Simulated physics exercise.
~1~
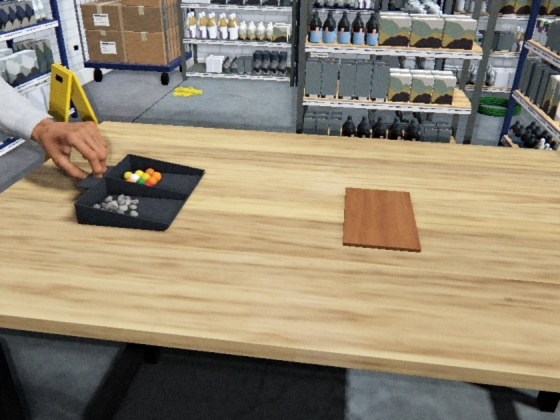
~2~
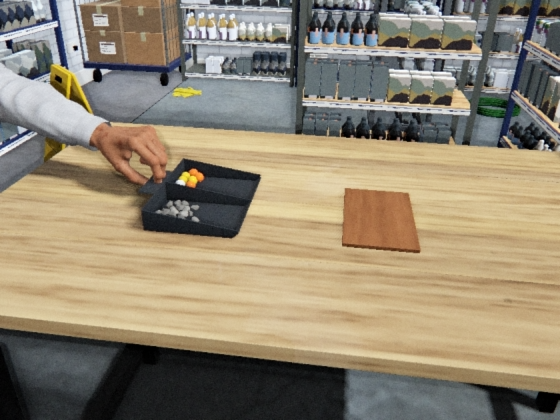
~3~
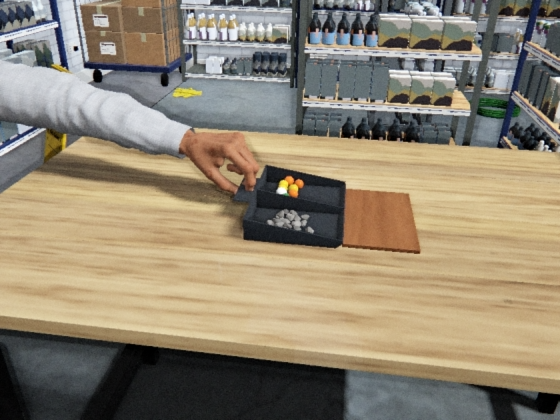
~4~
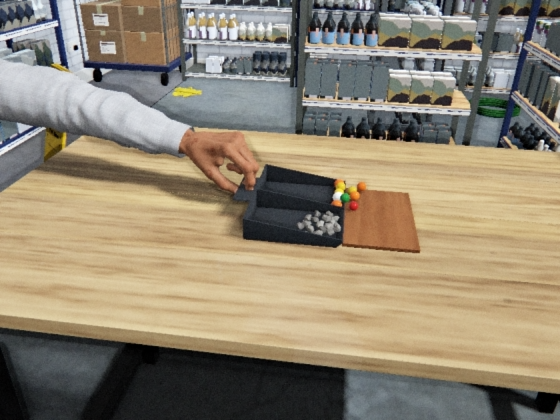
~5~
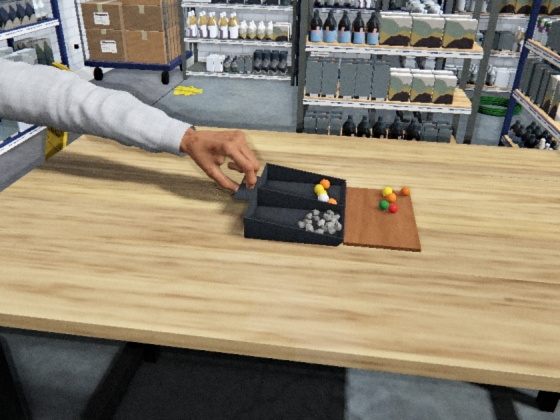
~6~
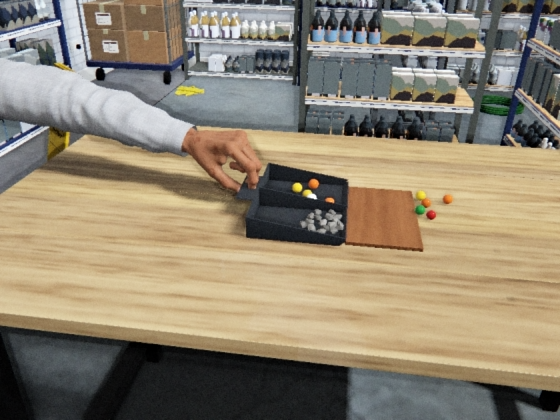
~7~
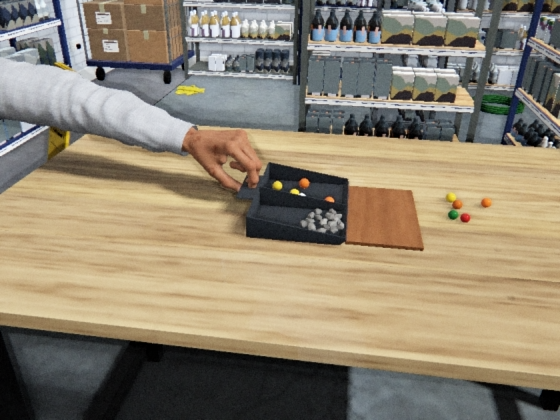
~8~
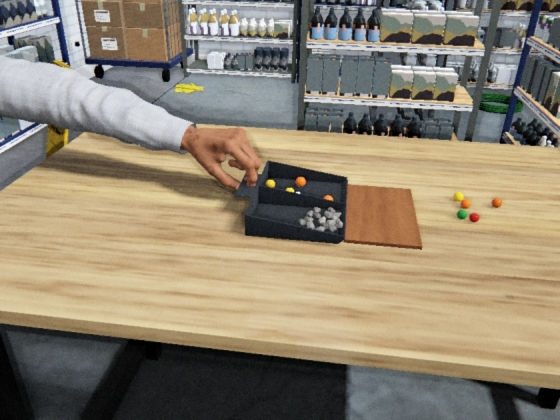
A black two-part tray, with grey pebble-like pieces in the near part and small coloured balls in the far part, sits at the left of a light wooden table, seen from above the near side in a storeroom with stocked shelves. A hand in a pale sleeve pushes it right towards a flat reddish-brown board. The tray stops against the board, and the grey pieces slide to its right end but stay inside. Several balls spill over the edge and roll across the board onto the table beyond. The others roll back inside the tray, still held by the hand.
